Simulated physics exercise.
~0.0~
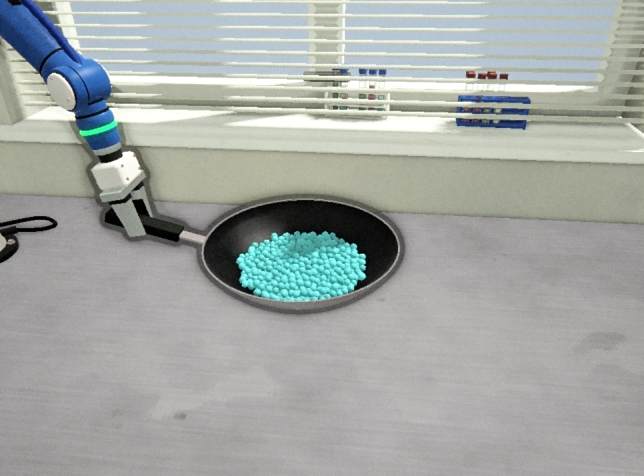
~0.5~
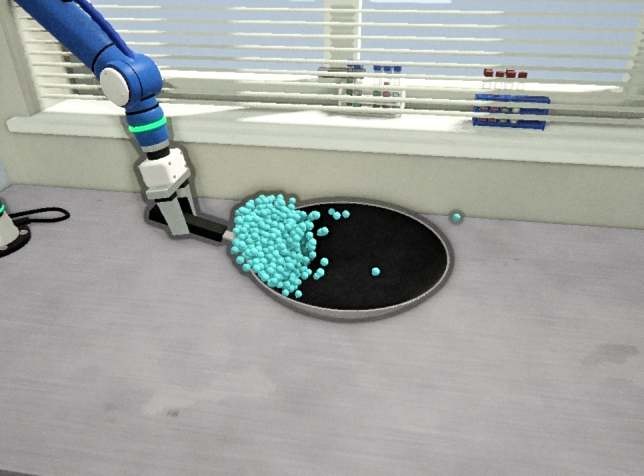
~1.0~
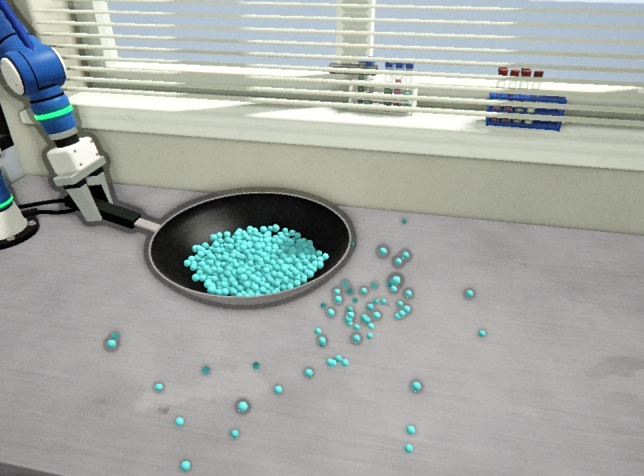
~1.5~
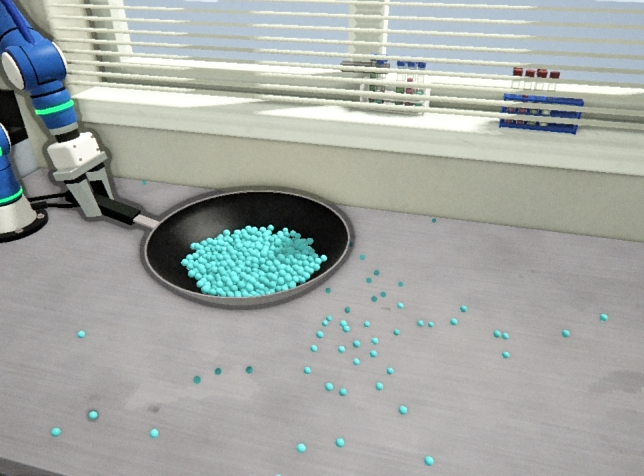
A blue robot arm jerking a wok of turquoise beads back and forth, some spilling and scattering across the grey table, most staying inside.
